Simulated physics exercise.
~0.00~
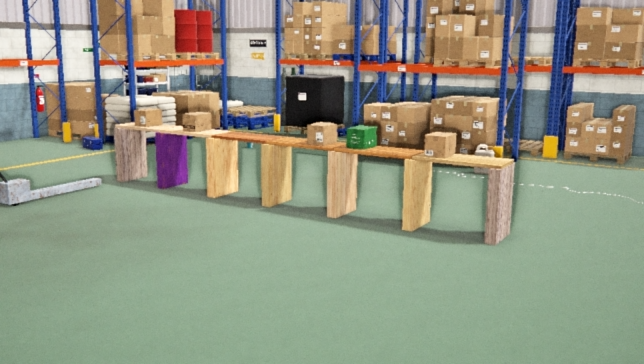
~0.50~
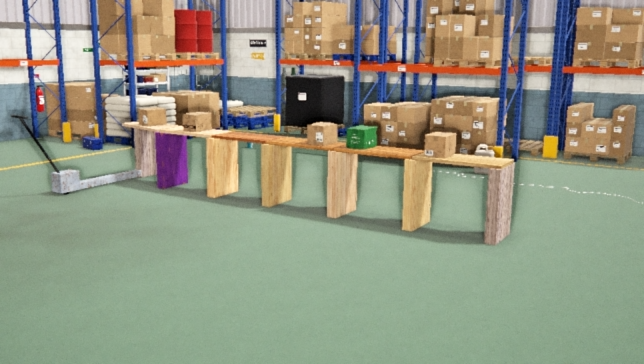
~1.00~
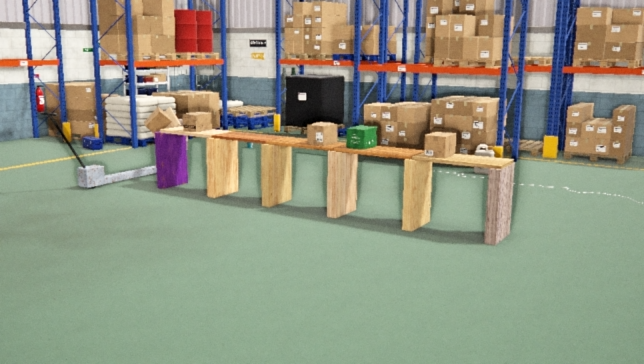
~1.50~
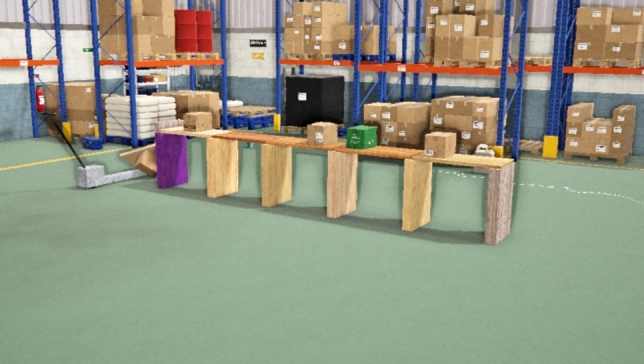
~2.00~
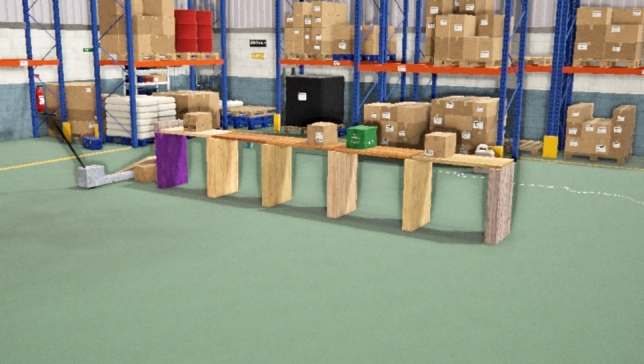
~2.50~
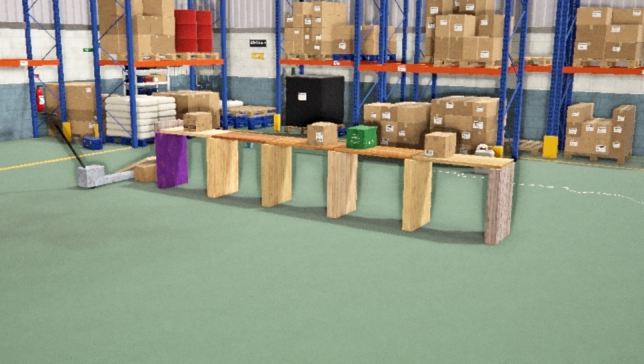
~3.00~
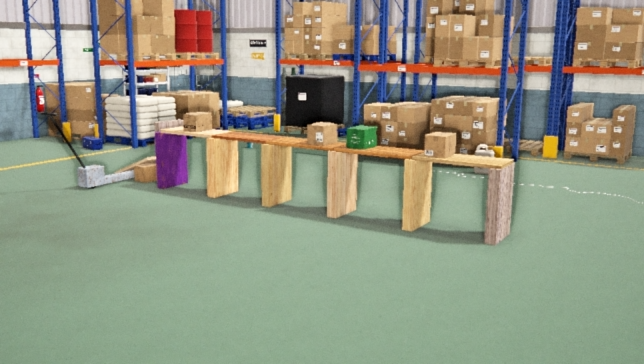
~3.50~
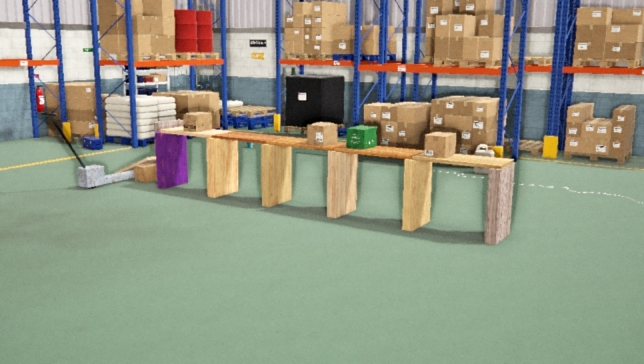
A long, low row of wooden boards laid on upright slabs stands on the green floor of a warehouse, seen from a fixed, slightly raised view. A purple slab stands near its left end, a green carton and brown boxes sit on top, and blue racks of cartons fill the background. A grey floor jack with a dark handle slides in from the left and pushes the leftmost upright. The upright gives way, and the end board and a small brown box tumble down beside the jack. The jack stops, the fallen pieces settle, and the purple slab and the rest of the row remain standing.
